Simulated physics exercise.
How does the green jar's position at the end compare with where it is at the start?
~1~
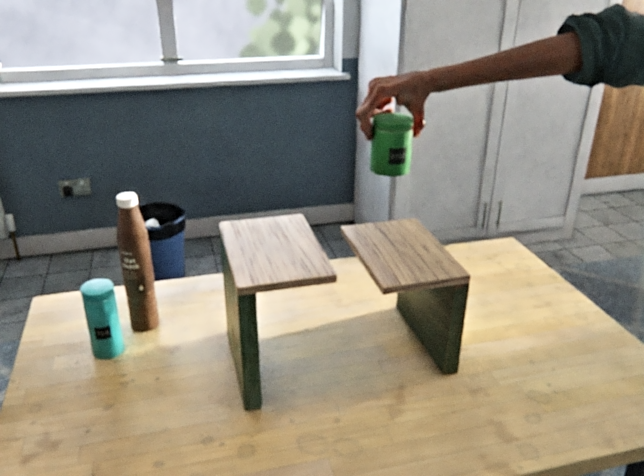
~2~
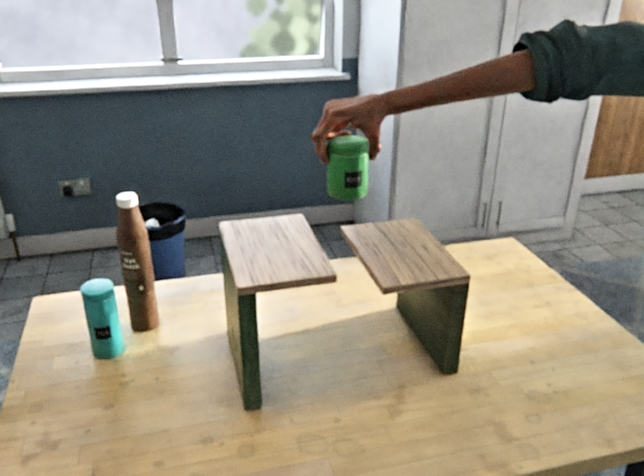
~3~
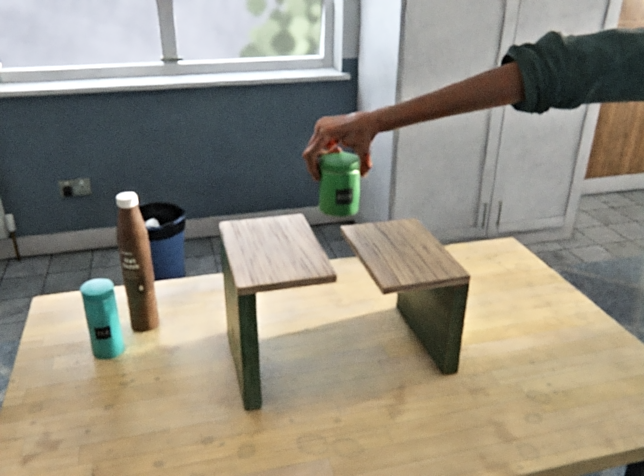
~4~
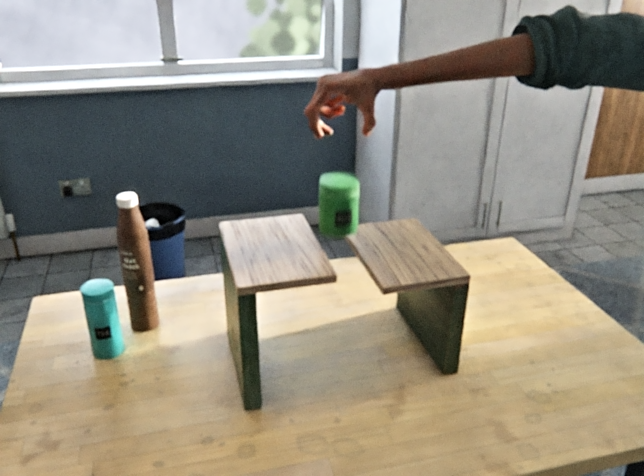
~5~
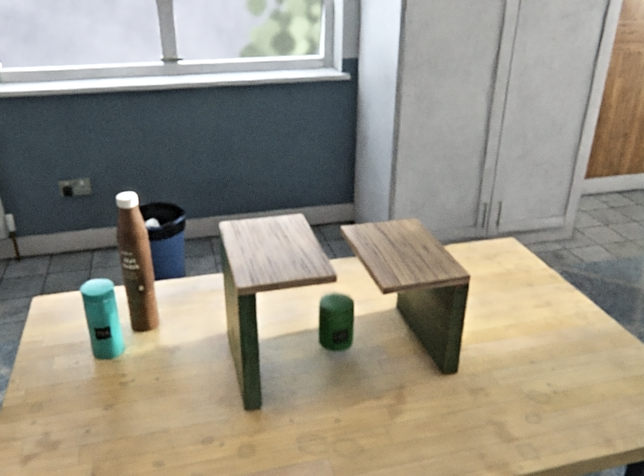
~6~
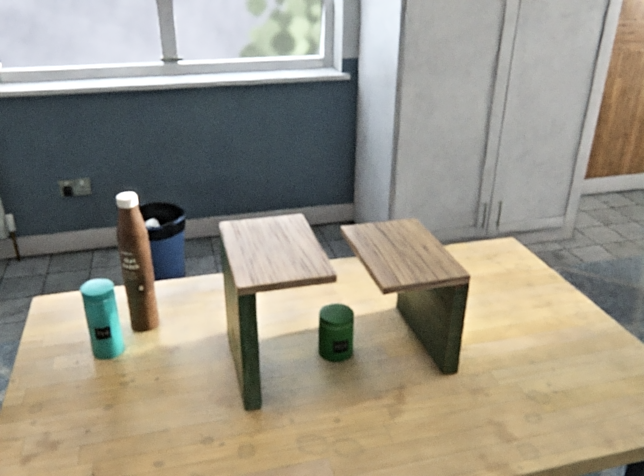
At the start the green jar is held in a hand above the right-hand support. At the end it stands upright on the table between the two supports, lower and further to the left.
